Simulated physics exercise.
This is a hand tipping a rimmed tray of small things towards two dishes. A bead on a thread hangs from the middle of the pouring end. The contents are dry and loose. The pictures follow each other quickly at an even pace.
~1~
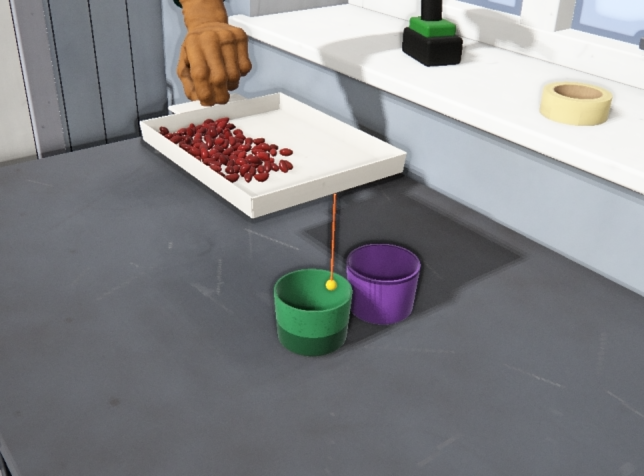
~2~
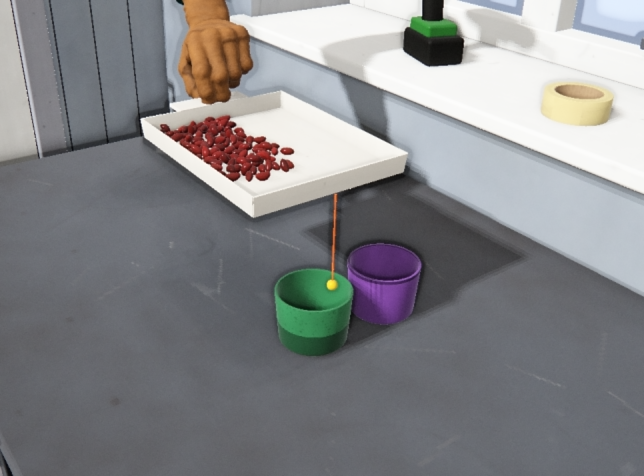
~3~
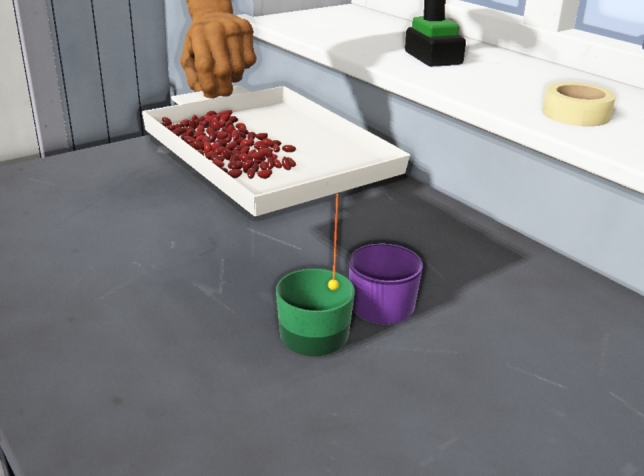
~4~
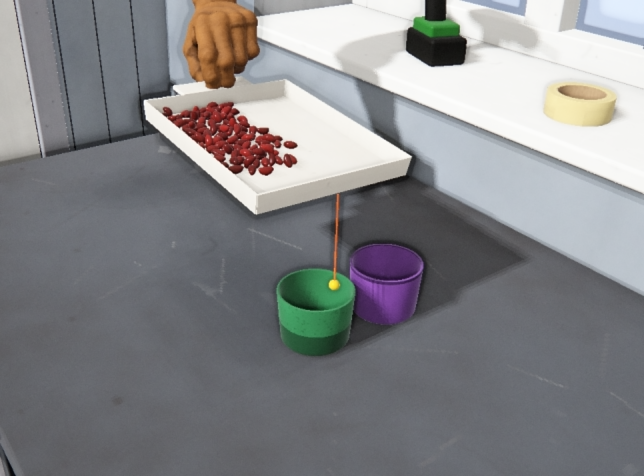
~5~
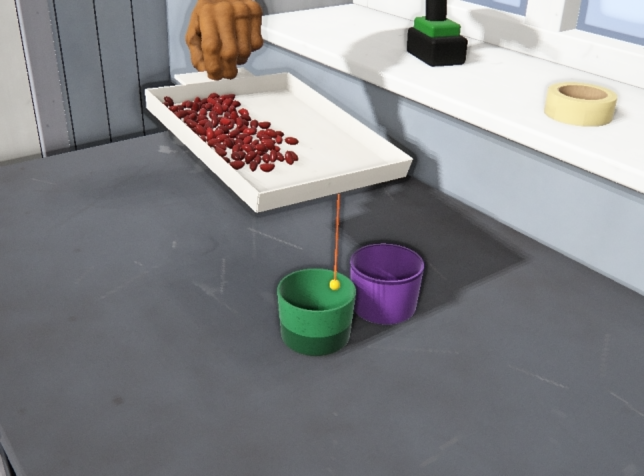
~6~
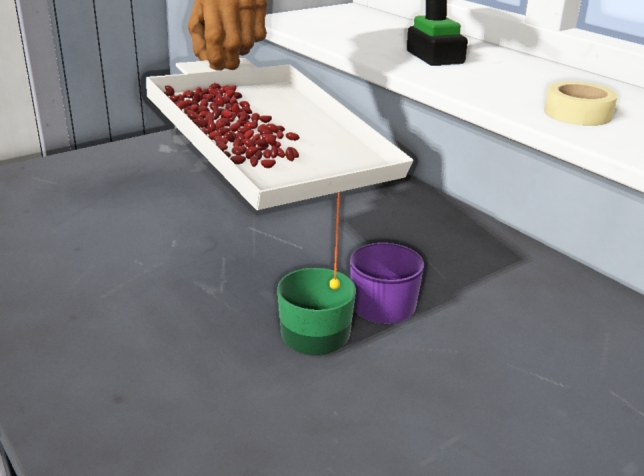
A hand gradually tilting a white rimmed tray of red kidney beans above green and purple dishes on a grey surface.
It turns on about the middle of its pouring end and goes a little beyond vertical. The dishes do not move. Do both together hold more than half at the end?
The two hold under half of the load.
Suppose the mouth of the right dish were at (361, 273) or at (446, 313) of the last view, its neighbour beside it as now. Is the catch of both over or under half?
At the first place less than half, at the second less than half.
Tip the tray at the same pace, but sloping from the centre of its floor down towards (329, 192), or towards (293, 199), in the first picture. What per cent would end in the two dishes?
About 0 and 0 per cent.
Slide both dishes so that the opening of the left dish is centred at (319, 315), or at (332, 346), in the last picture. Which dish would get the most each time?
First right, then right.
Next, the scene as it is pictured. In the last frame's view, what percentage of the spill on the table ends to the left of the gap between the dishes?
Near 0 %.
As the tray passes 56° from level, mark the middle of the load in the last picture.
Around (349, 156).
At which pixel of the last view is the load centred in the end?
Near (425, 342).
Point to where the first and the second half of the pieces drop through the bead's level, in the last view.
At about (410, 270), then at (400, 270).
Soon, tray tipped steeply; all on the tray.
A while on, tray tipped right over; nearly all on the tray; a small part outside both; a stray few in the air.
Towards the end, tray tipped past a quarter turn; about a quarter in the right dish; most outside both.
Finally, tray tipped past a quarter turn; none in the left dish; about a quarter in the right dish; most outside both.
